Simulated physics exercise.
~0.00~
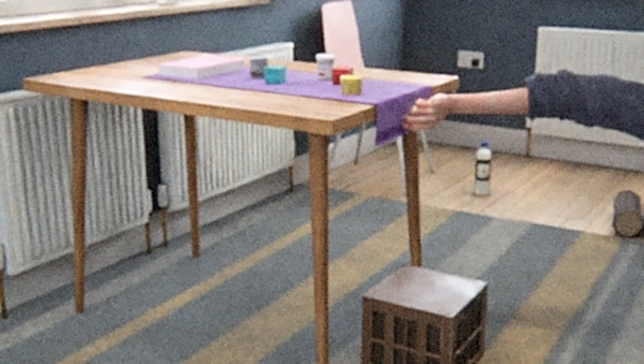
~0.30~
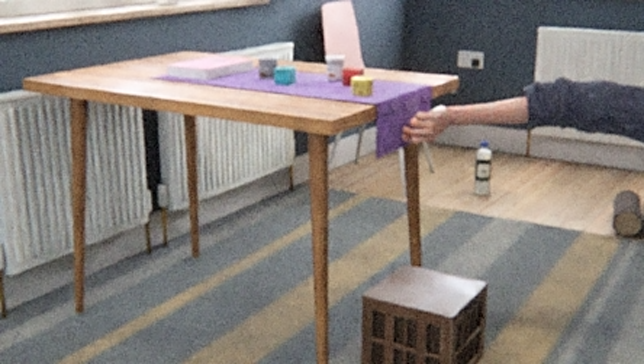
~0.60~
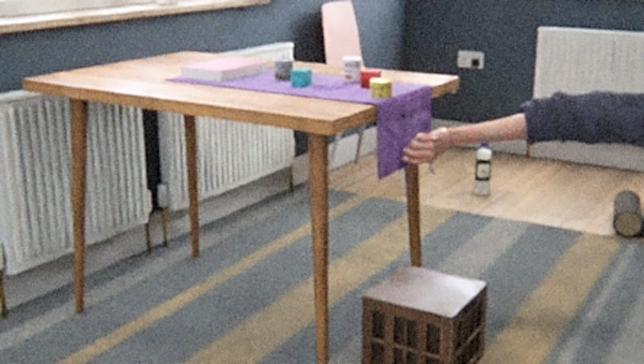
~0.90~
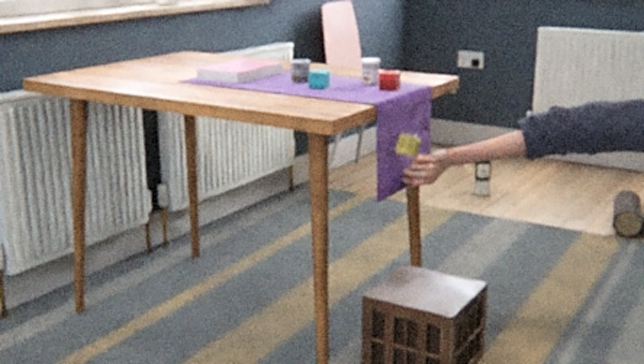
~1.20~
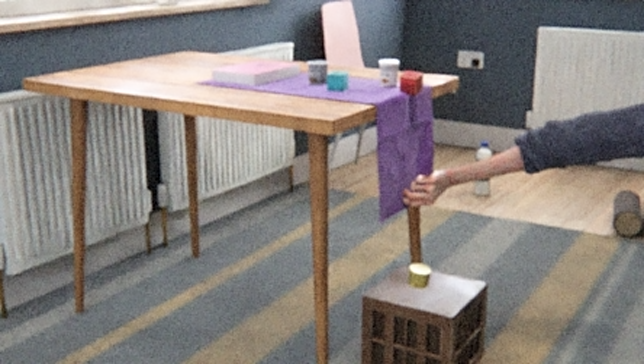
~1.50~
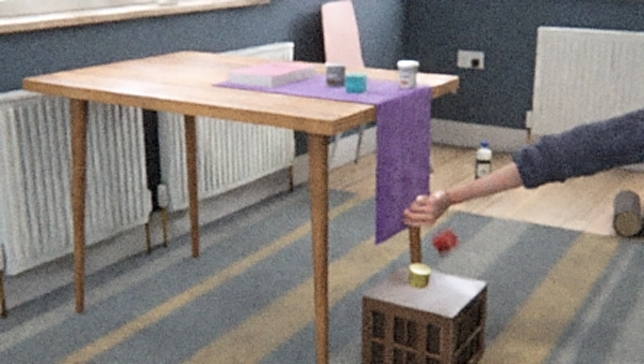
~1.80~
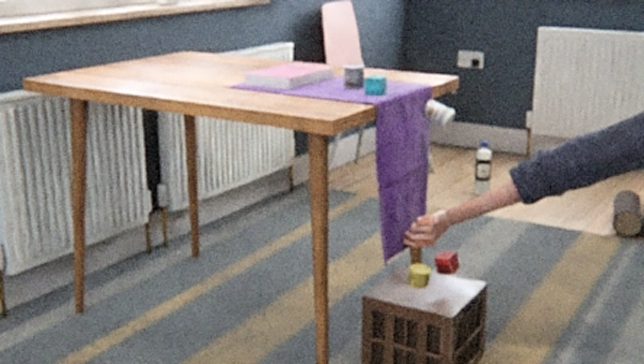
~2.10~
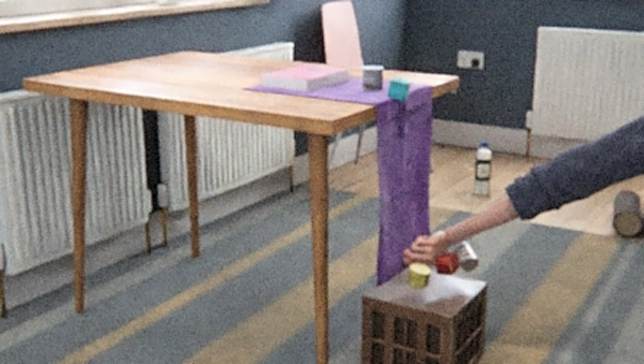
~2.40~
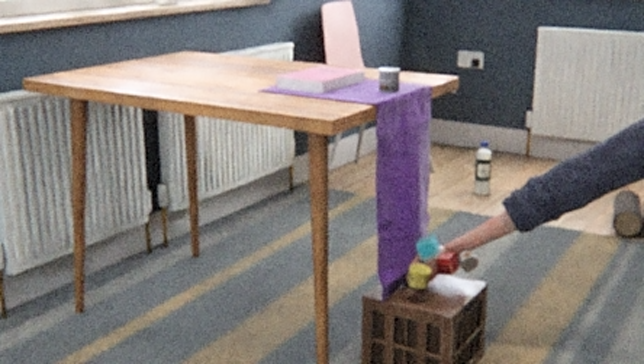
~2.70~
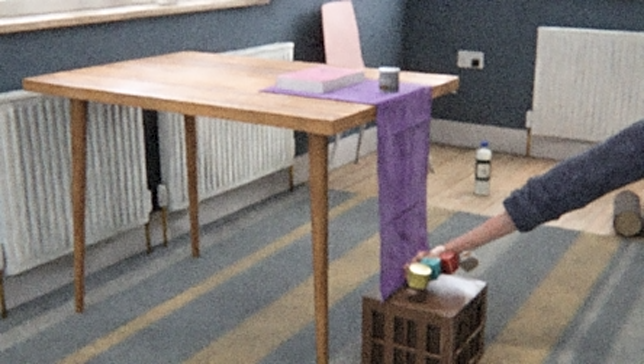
A purple cloth pulled down by a hand carries four small items over the table's edge.
